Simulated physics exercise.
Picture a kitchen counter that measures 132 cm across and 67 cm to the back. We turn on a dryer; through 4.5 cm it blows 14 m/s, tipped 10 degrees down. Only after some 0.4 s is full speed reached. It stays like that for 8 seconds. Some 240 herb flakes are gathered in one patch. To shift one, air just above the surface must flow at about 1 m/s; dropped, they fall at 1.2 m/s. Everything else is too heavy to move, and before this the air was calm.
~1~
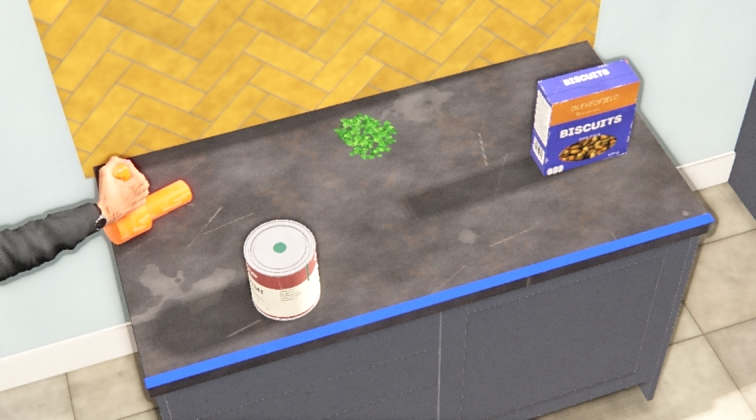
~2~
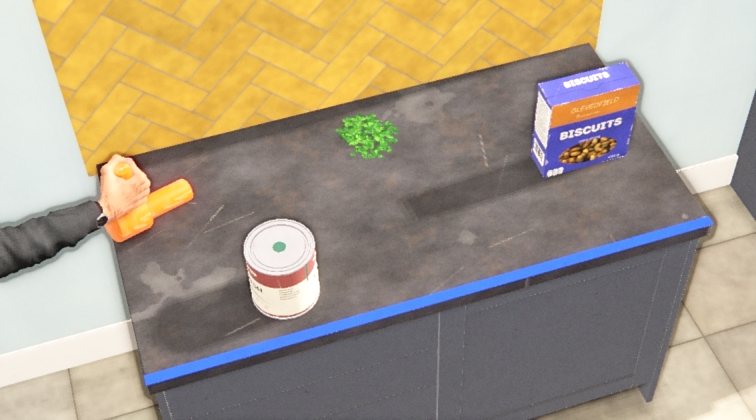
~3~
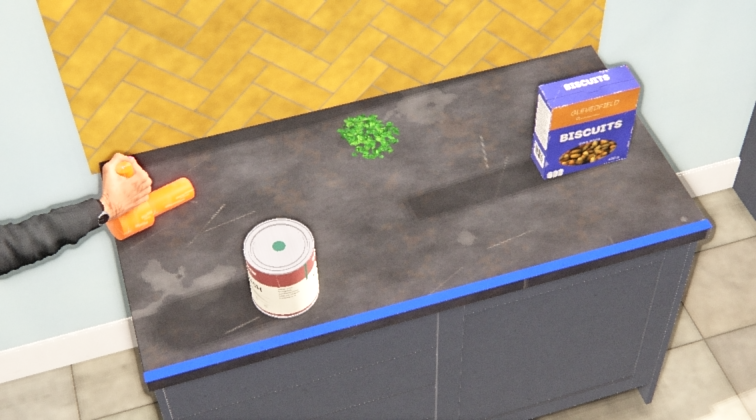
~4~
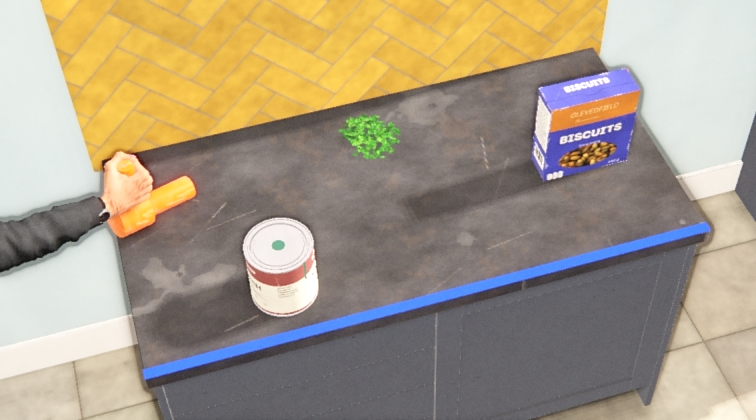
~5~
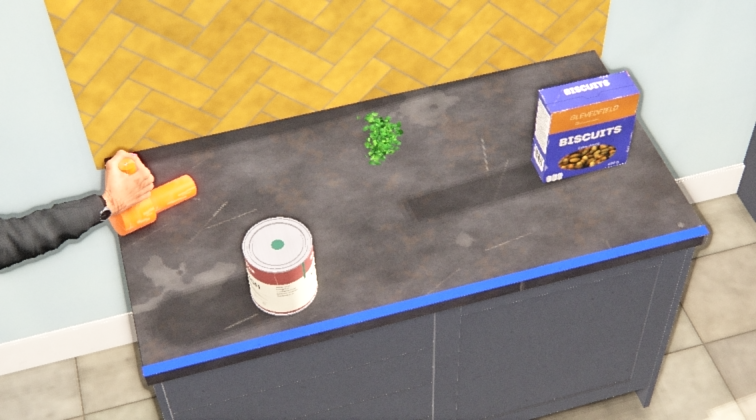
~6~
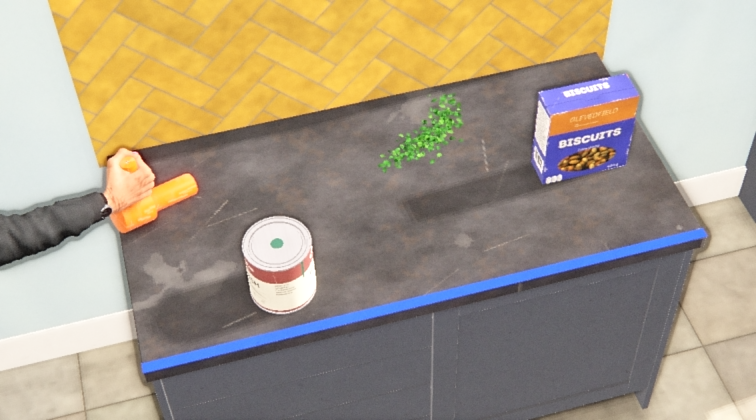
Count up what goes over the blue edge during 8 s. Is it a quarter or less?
Yes, it is a quarter or less.
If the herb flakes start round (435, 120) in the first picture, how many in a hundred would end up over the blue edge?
Then about 0 %.
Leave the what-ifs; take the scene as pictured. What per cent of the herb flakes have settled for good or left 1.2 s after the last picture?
Roughly 40 per cent of them.
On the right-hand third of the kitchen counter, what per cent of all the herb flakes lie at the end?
5 %.
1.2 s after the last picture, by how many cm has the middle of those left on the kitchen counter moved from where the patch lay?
The centre sits some 55 cm from where it began.
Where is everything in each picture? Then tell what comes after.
In the first frame, the middle of the herb flakes is near (364, 136), none has stirred yet and the mouth of the dryer is at (185, 191).
In the second frame, the middle of the herb flakes is near (365, 135), none has stirred yet and the blue edge is centred on (443, 301).
In the third frame, the middle of the herb flakes is near (367, 135), none has stirred yet, the top of a tin is at (279, 246) and the top of a carton is at (590, 86).
In the fourth frame, the middle of the herb flakes is near (368, 136) and none has stirred yet.
In the fifth frame, the middle of the herb flakes is near (380, 137), the farthest in sight from the dryer is at (399, 125) and about 55 % have left their places.
In the sixth frame, the middle of the herb flakes is near (435, 134), the farthest in sight from the dryer is at (454, 95) and all have left their places.
Then, 1.2 s after the last picture, 61 % are on the move or not yet settled, 0 % are over the blue edge; the middle of those still in play is near (582, 131).
Then, 2.2 s after the last picture, 33 % are on the move or not yet settled, 0 % are over the blue edge; the middle of those still in play is near (620, 132).
Then, 4.0 s after the last picture, 10 % are on the move or not yet settled, 0 % are over the blue edge.
Then, 7.6 s after the last picture, at the end, 0 % are over the blue edge.
